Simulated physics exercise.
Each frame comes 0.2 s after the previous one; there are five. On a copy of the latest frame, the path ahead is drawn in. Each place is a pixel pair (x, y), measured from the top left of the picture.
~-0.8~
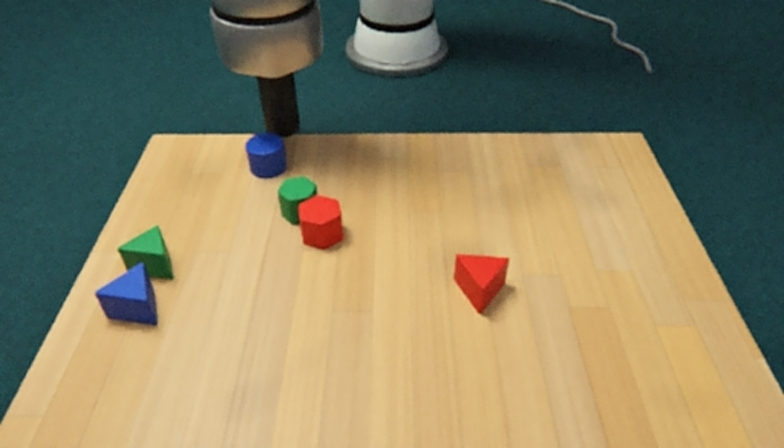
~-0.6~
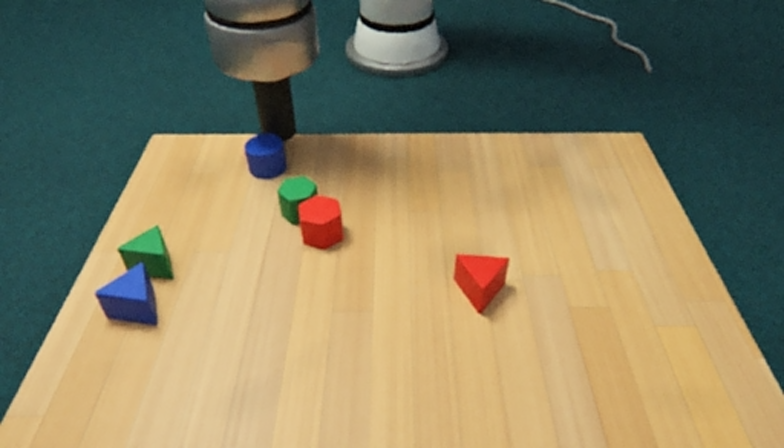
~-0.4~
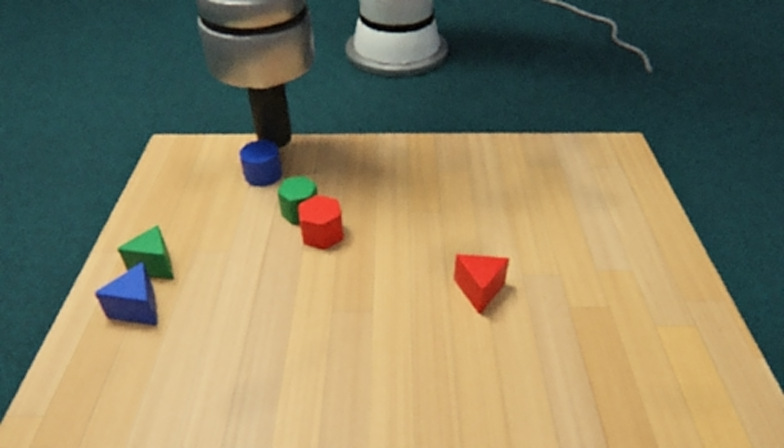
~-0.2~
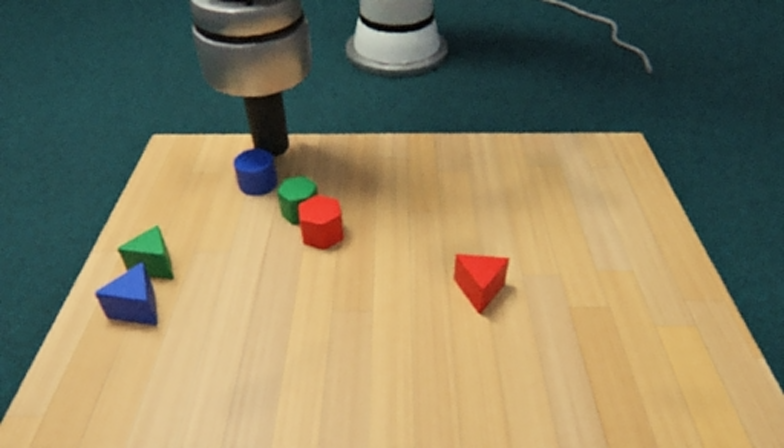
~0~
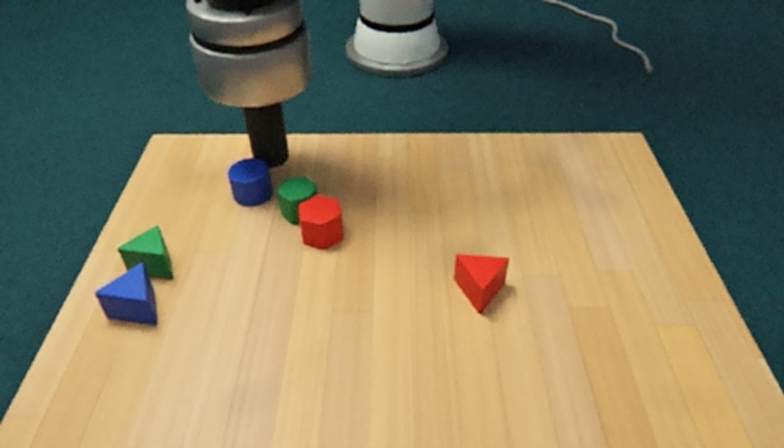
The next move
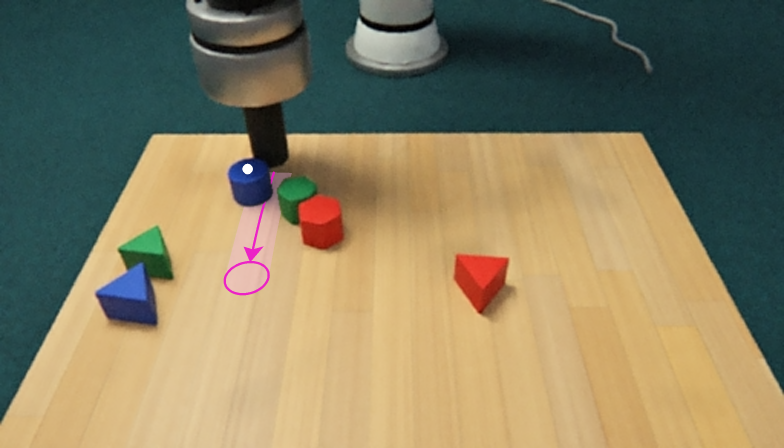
To begin with, a robot arm's dark peg is just behind a blue round block on a wooden board, with green and red blocks nearby. The peg moves in and pushes the blue block a short way toward the viewer and slightly left, while the other blocks stay still.
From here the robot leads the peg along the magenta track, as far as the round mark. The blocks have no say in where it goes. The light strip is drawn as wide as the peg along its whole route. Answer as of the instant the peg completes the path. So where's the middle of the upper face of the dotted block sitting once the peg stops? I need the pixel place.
Put as a pixel place, it's (207, 212).
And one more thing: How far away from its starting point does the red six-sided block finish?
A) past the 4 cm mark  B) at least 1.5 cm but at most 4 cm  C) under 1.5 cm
The correct letter is C.
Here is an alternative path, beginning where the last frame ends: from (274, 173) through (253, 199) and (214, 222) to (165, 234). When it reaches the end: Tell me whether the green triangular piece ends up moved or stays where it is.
It ends up somewhere else.
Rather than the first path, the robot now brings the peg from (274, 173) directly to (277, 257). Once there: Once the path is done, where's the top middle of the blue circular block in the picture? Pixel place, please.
I'd expect the centre of its top face to be at (229, 197).
Drawn move, from (274, 173) directly to (247, 278); the dot is on the blue circular block.
What follows on the original path. One third of the way, peg at (261, 190); blue circular block at (223, 196).
Two thirds of the way, peg at (252, 224); blue circular block at (207, 212).
At the end, peg at (243, 263); blue circular block at (207, 212); green six-sided block still; red six-sided block still.
